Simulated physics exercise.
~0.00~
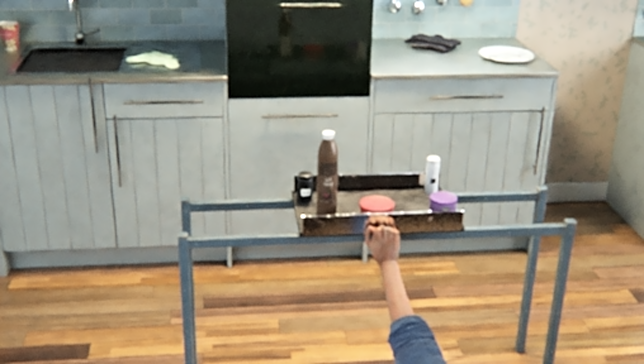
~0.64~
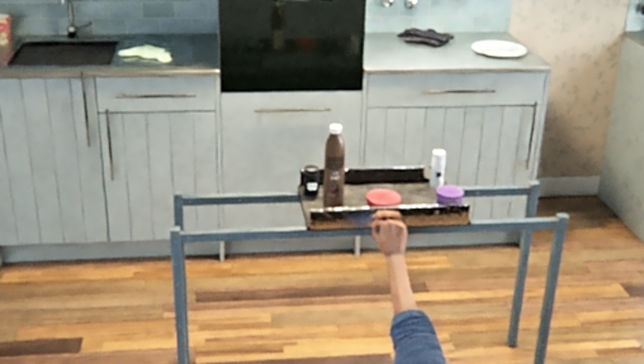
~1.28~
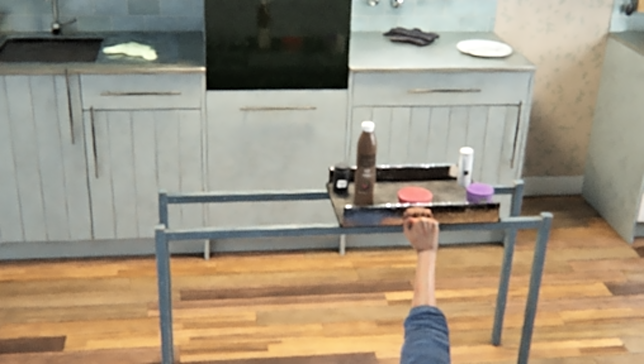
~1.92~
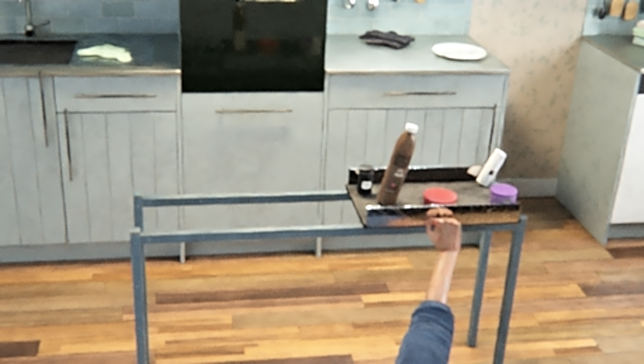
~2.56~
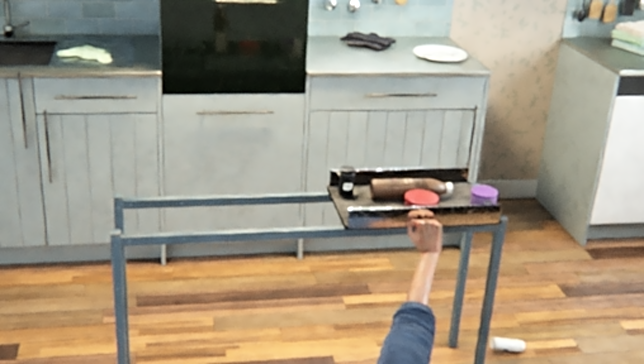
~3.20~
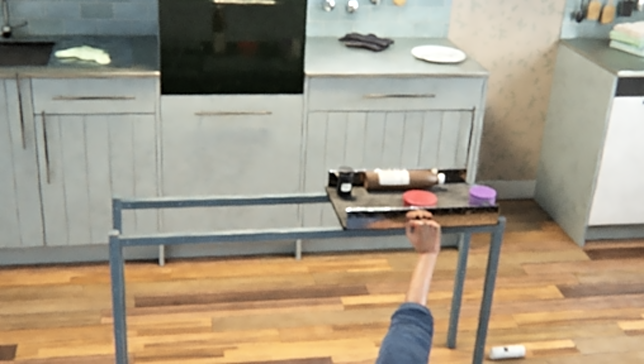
The clip opens on a kitchen, where a hand grips the near edge of a dark tray resting on a blue-grey metal frame. On the tray stand a brown bottle, a black container and a white one, beside a red tub and a purple tin. The hand moves the tray to the right with everything upright, until the brown bottle and the white container lean over to the right. The white container drops to the wooden floor, while the bottle topples onto its side. At the end the bottle lies on the tray with the other three items still in place.
